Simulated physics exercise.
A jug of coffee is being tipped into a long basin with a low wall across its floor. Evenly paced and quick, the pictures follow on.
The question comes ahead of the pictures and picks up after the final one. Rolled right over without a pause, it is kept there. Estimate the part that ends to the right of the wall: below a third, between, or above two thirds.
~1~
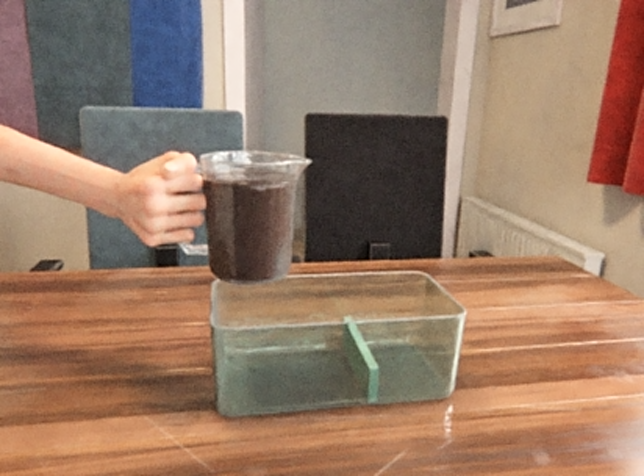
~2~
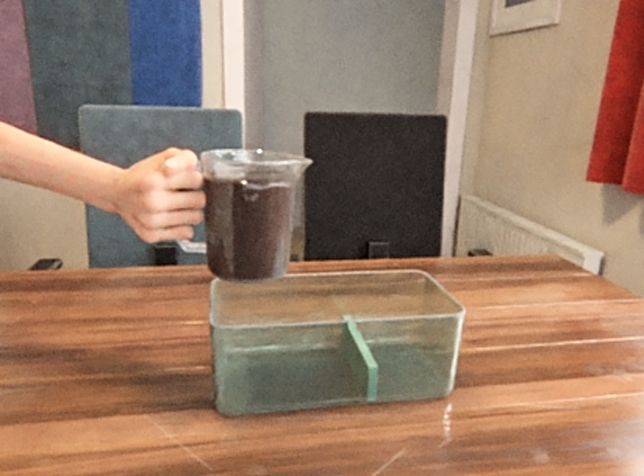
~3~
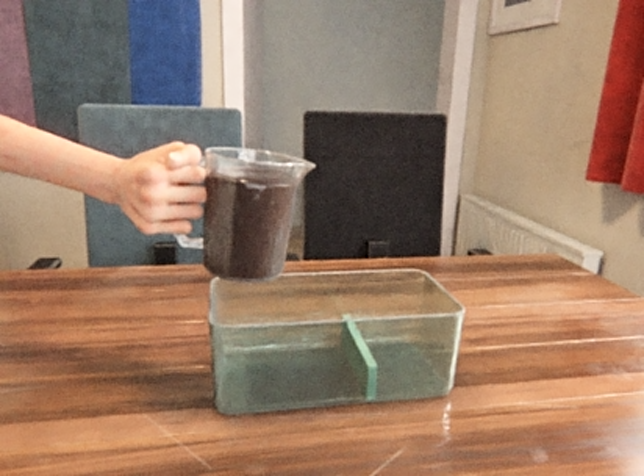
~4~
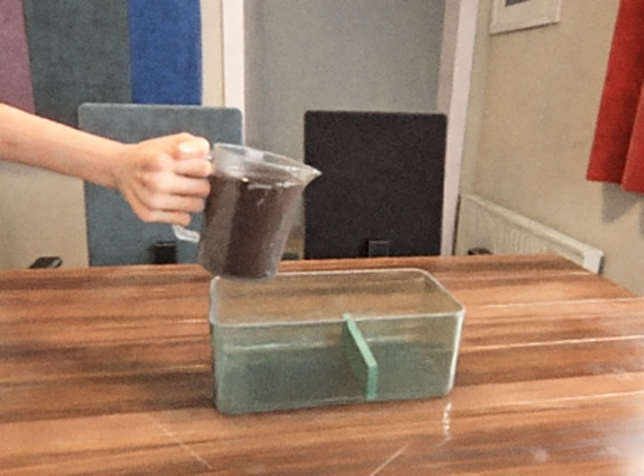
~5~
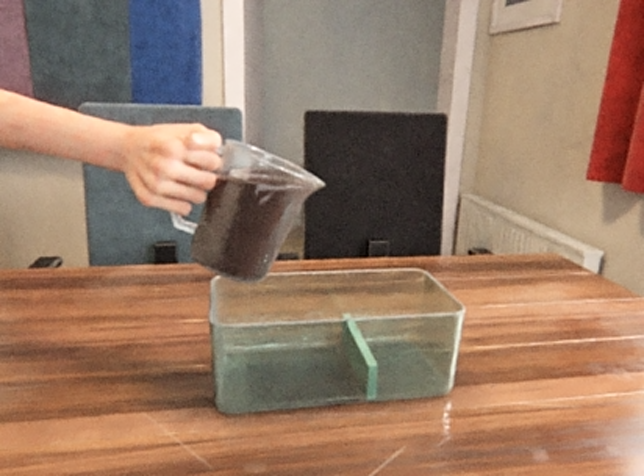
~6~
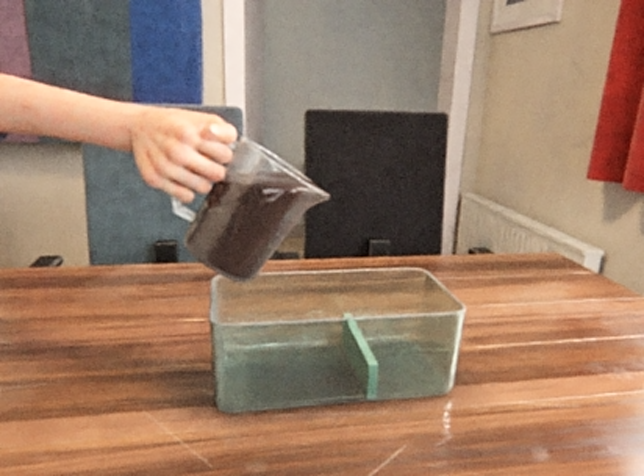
I reckon what ends right of the wall does not reach a third.
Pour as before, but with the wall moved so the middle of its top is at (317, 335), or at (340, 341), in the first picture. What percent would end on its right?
About 95 % for the first and about 60 % for the second.
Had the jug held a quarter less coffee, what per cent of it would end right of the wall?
Roughly 5 %.
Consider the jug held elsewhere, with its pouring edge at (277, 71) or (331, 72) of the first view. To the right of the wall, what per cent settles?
Near 10 % and 75 %.
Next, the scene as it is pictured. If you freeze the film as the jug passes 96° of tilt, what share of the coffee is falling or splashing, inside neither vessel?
Near 15 %.
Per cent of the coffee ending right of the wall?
About 25 per cent.
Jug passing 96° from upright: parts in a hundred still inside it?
About 60 %.
A moment on, the jug is tipped on its side and 60 per cent is still to pour, 7 is left of the wall and 16 right of it.
Next, the jug is tipped right over and 14 per cent is still to pour, 55 is left of the wall and 23 right of it.
Then the jug is tipped right over and 1 per cent is still to pour, 71 is left of the wall and 23 right of it.
Later the jug is tipped right over and 0 per cent is still to pour, 73 is left of the wall and 24 right of it.
At rest 73 per cent lies left of the wall, 24 right of it and 3 outside.
